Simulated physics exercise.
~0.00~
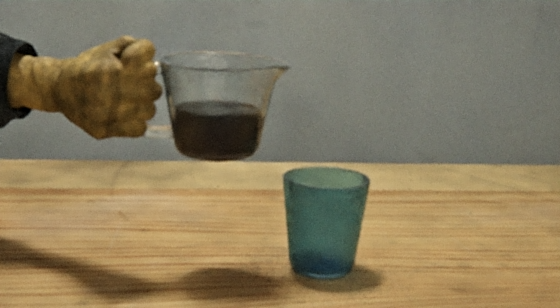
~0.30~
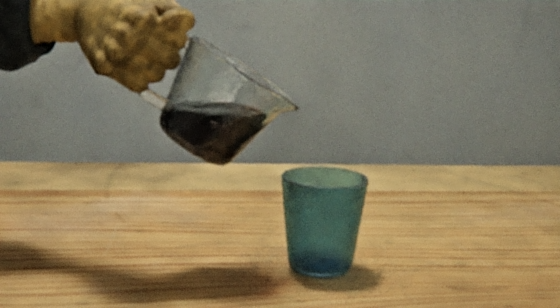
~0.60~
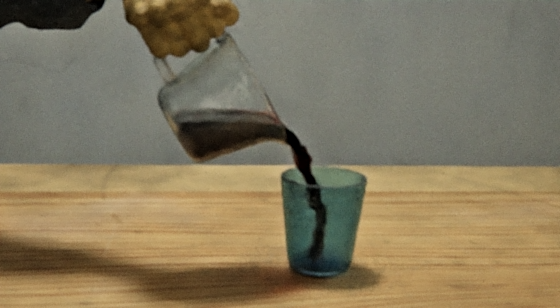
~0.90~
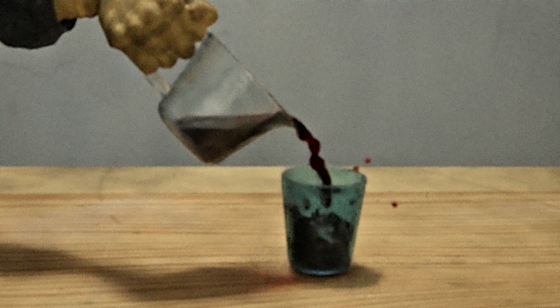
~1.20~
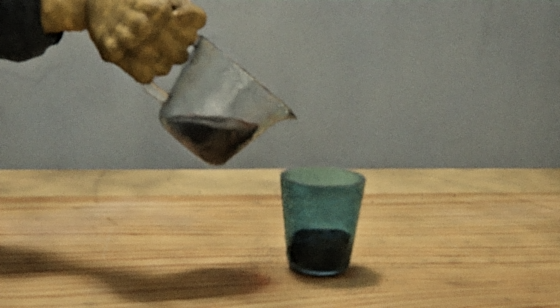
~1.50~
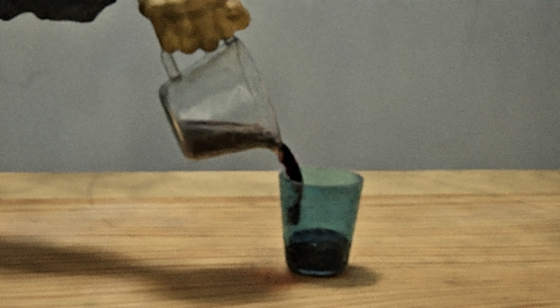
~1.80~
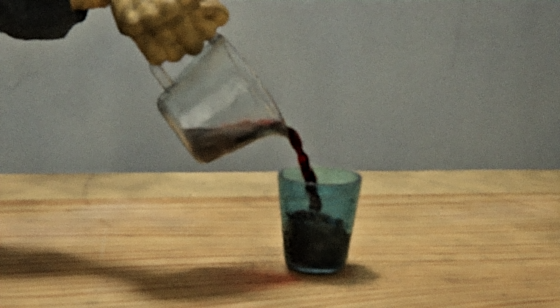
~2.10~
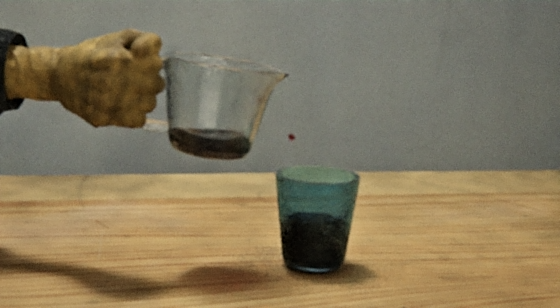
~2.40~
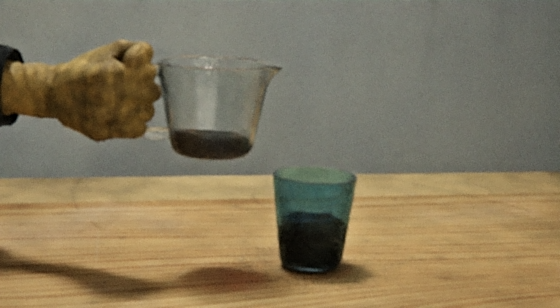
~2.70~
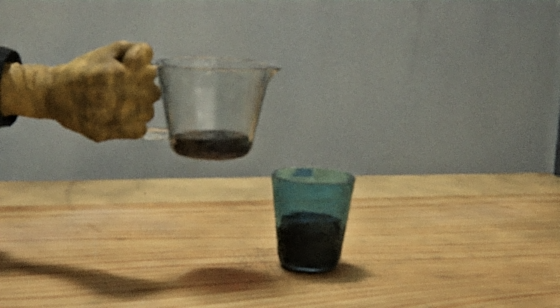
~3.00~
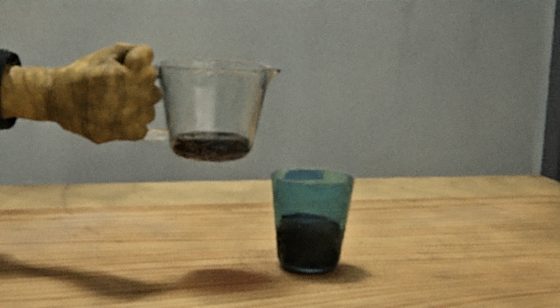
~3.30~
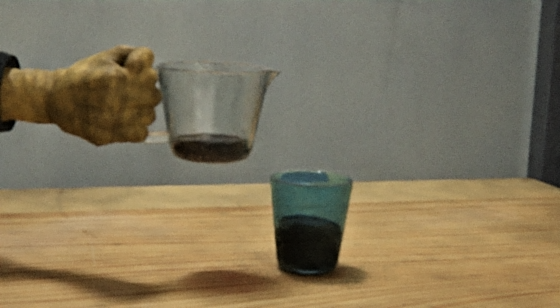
The video shows a hand tilting a clear flared jug of dark wine over a teal tumbler on a wooden table, pouring, easing back, then pouring again with a few stray drops. The jug is finally levelled, still holding some wine, with the tumbler partly filled.
